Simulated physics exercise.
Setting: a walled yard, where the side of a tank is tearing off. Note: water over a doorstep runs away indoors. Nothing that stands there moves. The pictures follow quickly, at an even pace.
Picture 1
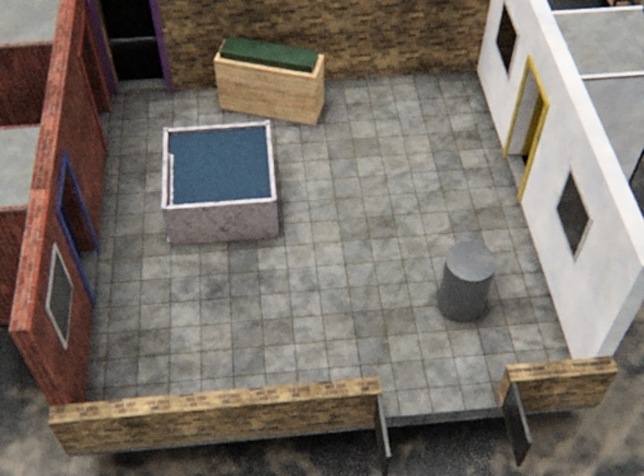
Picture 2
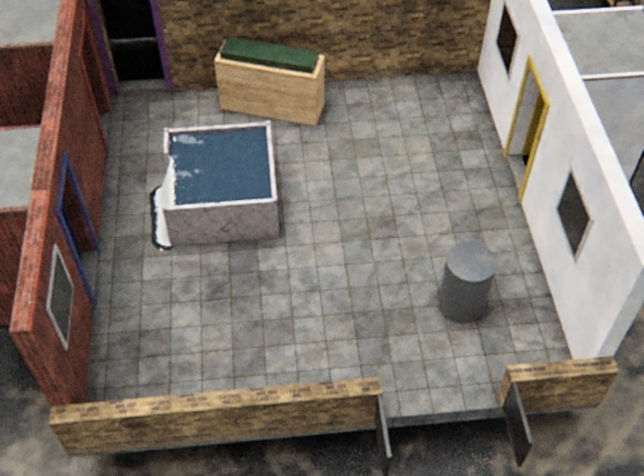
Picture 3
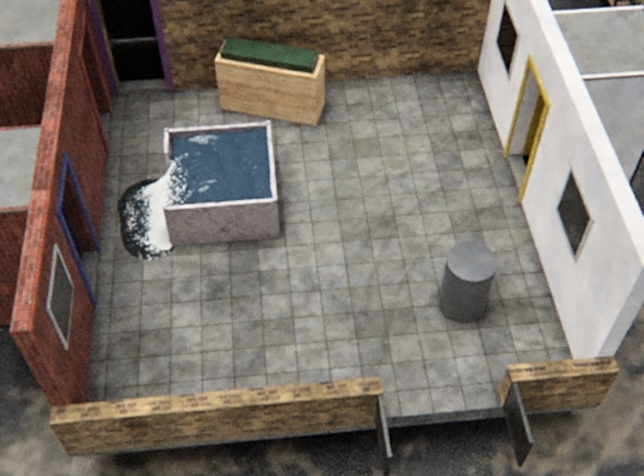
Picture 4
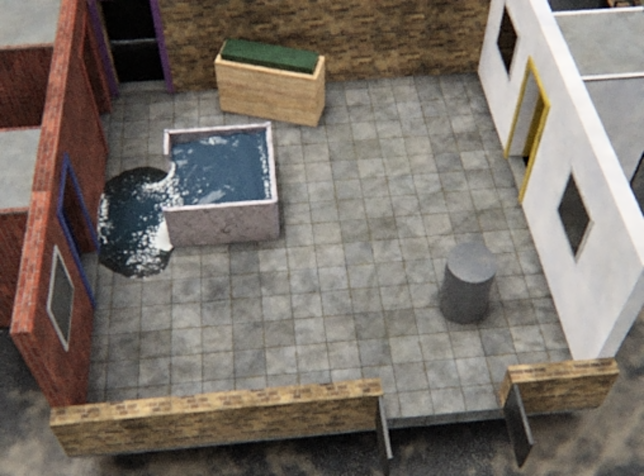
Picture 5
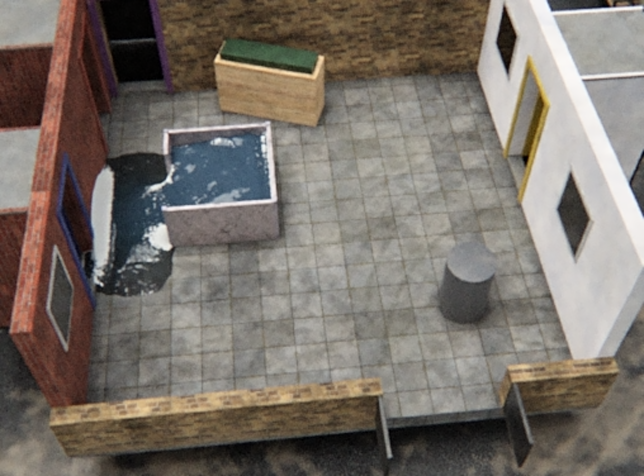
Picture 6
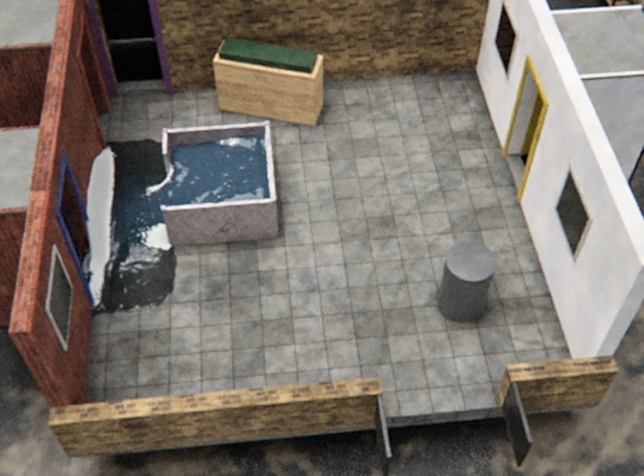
In a walled yard, the left side of an open tank gave way, and water poured out, foaming, spread left across the paving to the red brick wall and washed along it.
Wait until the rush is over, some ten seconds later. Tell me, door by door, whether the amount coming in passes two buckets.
At the yellow door it stays within two buckets; at the purple door it passes two buckets; at the blue door it passes two buckets; at the red door it passes two buckets.
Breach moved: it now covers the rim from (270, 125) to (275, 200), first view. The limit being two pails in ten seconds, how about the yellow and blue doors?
The yellow door exceeds the limit and the blue door falls short.
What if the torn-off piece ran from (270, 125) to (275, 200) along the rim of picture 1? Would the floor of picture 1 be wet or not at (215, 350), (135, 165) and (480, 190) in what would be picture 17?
Taking the points in order: Unwetted, unwetted and swamped.
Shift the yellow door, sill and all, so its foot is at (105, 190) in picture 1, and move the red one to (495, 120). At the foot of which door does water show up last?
Answer: The door marked red.
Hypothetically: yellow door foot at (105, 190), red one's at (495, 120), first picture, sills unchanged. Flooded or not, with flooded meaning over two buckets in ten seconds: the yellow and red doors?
As it turns out, the yellow door runs past it while the red door keeps within it.
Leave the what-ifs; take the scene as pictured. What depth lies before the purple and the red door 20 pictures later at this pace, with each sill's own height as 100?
Around 190 in a hundred for the first and 110 in a hundred for the second.
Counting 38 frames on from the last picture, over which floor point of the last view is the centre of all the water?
That puts it at around (240, 238).
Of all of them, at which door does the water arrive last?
The one in yellow.
A moment on, water covers 15 % of the floor; the yellow door not reached, the purple door wet at the sill, nothing in, the blue door over two buckets in, the red door wet at the sill, nothing in.
Next, water covers 25 % of the floor; the yellow door not reached, the purple door over two buckets in, the blue door far over two buckets in, the red door under two buckets in.
Then, water covers 40 % of the floor; the yellow door not reached, the purple door far over two buckets in, the blue door far over two buckets in, the red door under two buckets in.
Later, water covers 65 % of the floor; the yellow door not reached, the purple door far over two buckets in, the blue door far over two buckets in, the red door under two buckets in.
In the end, water covers 90 % of the floor; the yellow door wet at the sill, nothing in, the purple door far over two buckets in, the blue door far over two buckets in, the red door over two buckets in.
